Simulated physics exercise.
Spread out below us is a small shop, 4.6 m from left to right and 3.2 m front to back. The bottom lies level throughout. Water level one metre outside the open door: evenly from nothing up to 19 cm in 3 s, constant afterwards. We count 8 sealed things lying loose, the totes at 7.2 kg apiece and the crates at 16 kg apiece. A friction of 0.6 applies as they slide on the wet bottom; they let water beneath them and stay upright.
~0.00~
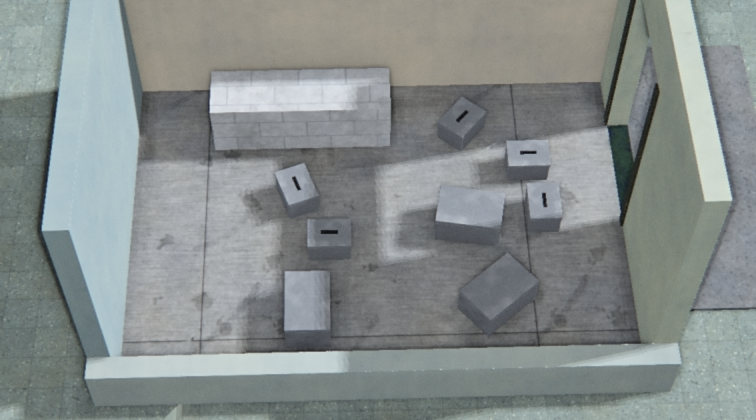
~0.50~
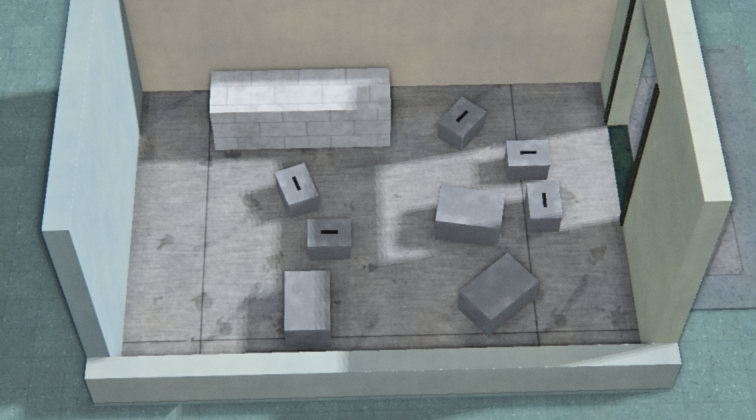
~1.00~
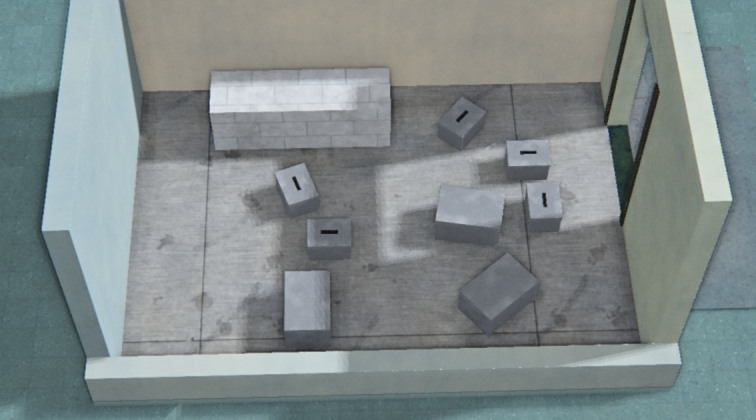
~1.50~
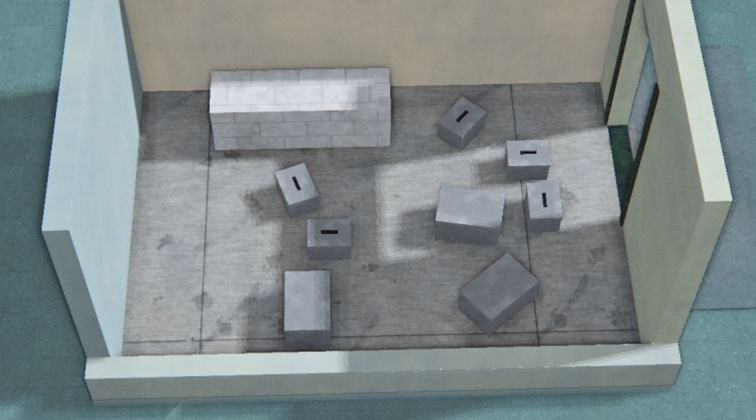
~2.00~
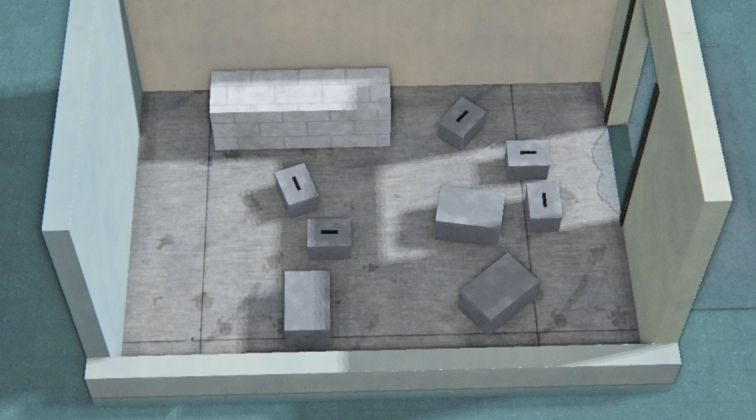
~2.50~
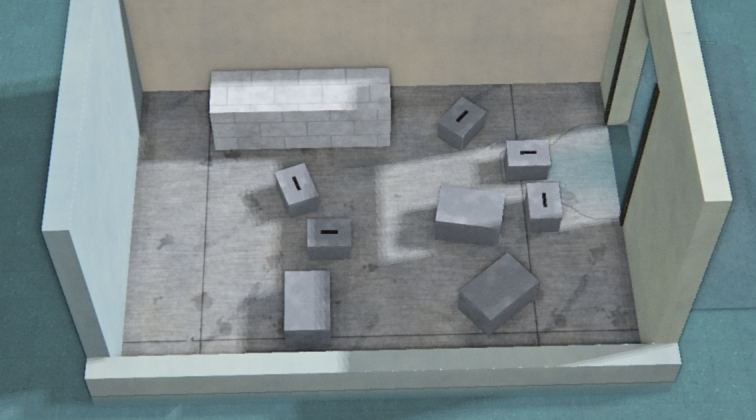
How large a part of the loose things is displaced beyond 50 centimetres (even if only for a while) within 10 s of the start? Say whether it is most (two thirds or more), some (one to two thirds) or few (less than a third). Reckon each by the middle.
Most.
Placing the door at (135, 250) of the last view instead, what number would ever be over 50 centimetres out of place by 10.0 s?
Then 7 of them would.
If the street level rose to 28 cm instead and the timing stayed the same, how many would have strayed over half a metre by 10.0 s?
In that case the number is 7.
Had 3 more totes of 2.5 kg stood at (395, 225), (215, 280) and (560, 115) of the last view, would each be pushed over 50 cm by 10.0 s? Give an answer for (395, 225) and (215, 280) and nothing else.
The first: Farther. The second: Farther.
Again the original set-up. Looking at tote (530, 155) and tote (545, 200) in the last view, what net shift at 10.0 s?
Shifts: 350 cm / 120 cm.
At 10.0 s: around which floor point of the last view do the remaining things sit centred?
It works out to somewhere near (332, 271) on the floor.
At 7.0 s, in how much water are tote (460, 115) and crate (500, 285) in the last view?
Roughly 10 and 3 cm.
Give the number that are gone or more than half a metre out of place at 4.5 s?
Tally at that time: 3.
After 3.5 s 0 of 8 are over 50 cm from their spots; 0 afloat.
After 4.5 s 3 of 8 are over 50 cm from their spots; 0 afloat.
After 7.0 s 4 of 8 are over 50 cm from their spots; 3 afloat.
After 10.0 s 6 of 8 are over 50 cm from their spots, and 6 have been at some point; 6 afloat.
